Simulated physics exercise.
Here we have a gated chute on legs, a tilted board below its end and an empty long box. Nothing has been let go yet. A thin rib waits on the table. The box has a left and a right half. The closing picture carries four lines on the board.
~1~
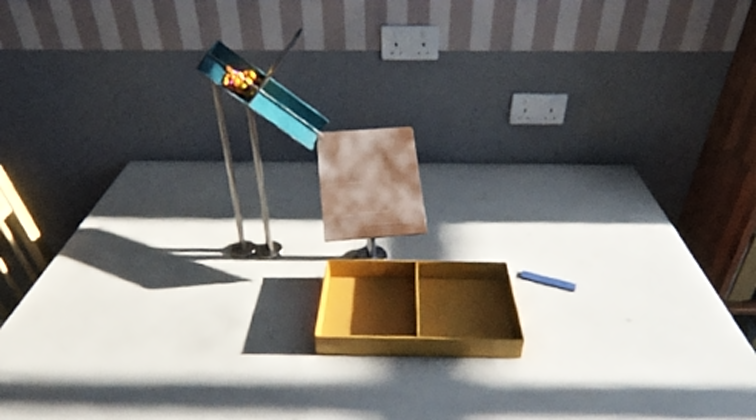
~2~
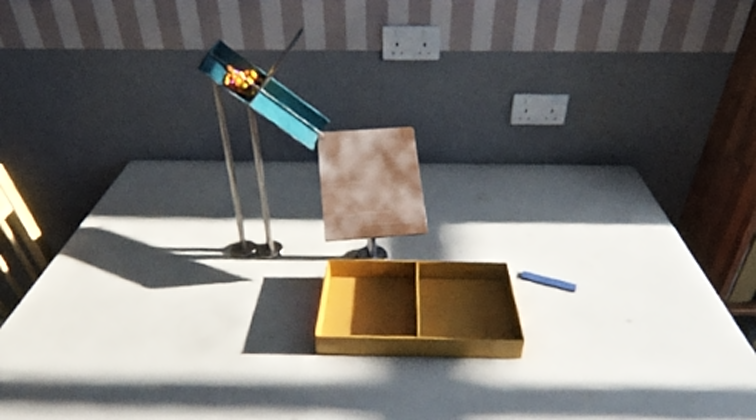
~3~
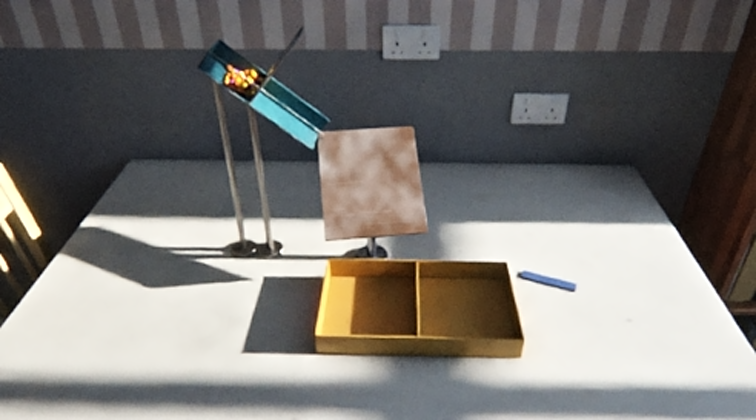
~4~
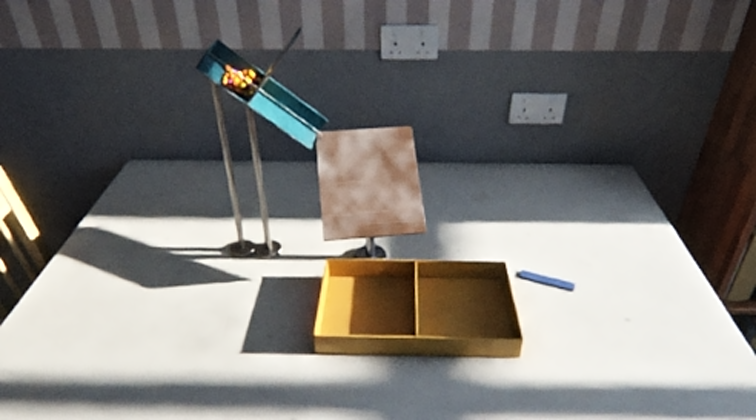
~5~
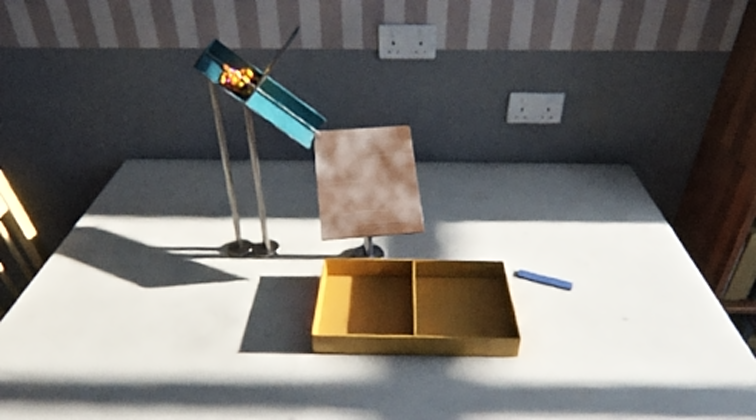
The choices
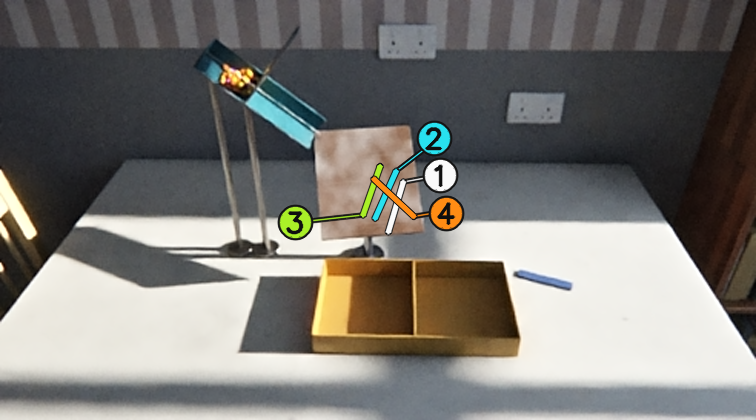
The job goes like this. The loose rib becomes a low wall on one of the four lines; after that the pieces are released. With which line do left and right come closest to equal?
Line 4 does it best.
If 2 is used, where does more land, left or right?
Left.
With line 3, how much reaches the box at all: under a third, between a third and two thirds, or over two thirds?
Line 3 gives over two thirds.
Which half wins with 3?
The left half.
On the marked copy, line 1 from (403, 181) to (388, 231); line 2 from (396, 171) to (375, 218); line 3 from (380, 166) to (363, 214); line 4 from (373, 179) to (413, 216).
With 1, of what is caught, all in the left half, none in the right.
With 2, of what is caught, nearly all in the left half, a stray few in the right.
With 3, of what is caught, nearly all in the left half, a stray few in the right.
With 4, of what is caught, about a third in the left half, about two thirds in the right.
